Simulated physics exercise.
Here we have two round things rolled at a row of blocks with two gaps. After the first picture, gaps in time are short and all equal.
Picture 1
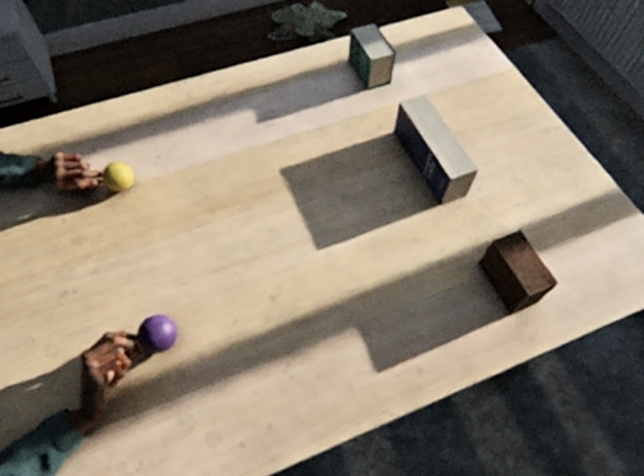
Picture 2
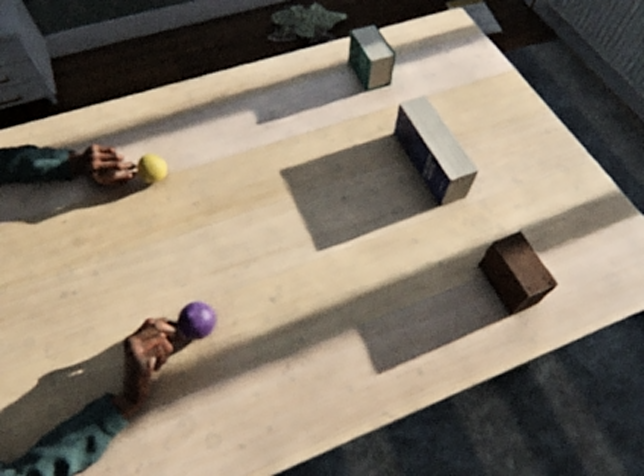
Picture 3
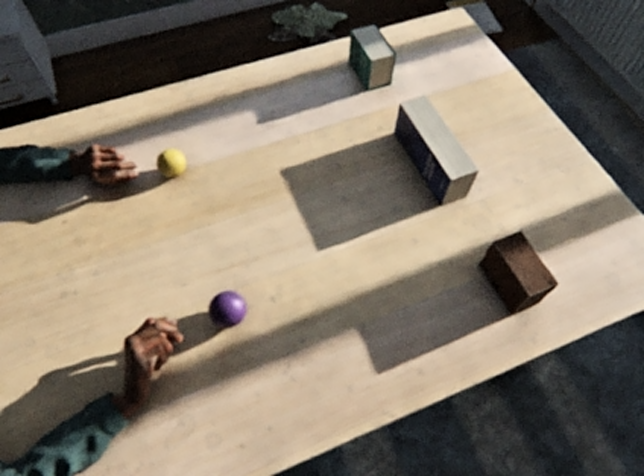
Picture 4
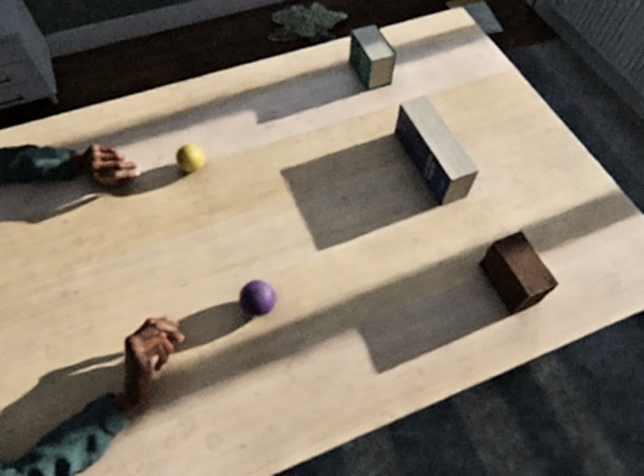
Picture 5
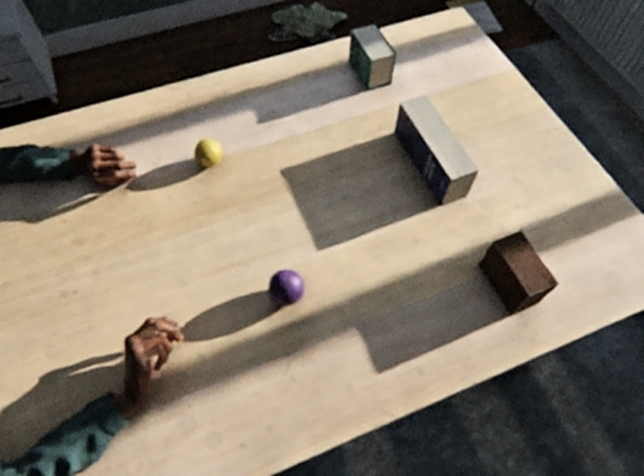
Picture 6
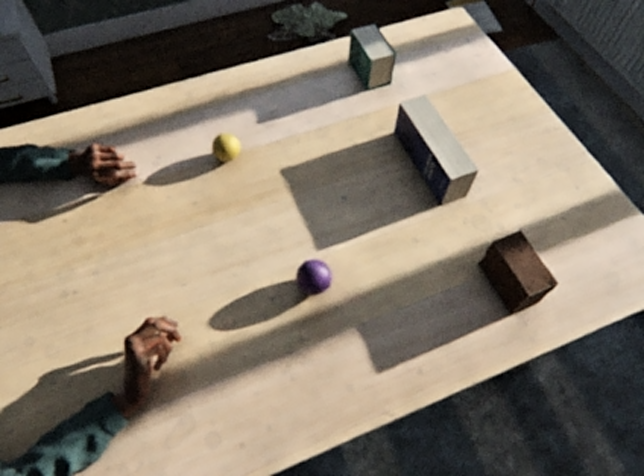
On a pale wooden tabletop, two hands pushed a yellow ball and a purple ball forward and let go, and both rolled rightward, slightly up the view, toward three spaced-out blocks.
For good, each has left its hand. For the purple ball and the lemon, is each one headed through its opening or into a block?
The purple ball goes through, the lemon goes through.
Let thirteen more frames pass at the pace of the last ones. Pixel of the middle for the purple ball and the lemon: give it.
Predicted centres: Purple ball close to (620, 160), lemon close to (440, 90).
Then, 0.40 s on from there, purple ball heading on near (559, 187); lemon heading on near (391, 102).
Then, 0.90 s on from there, purple ball heading on near (634, 242); lemon heading on near (553, 73).
Then, 1.32 s on from there, purple ball heading on; lemon heading on near (575, 171).
In the end, the purple ball rolls through; the lemon rolls through.
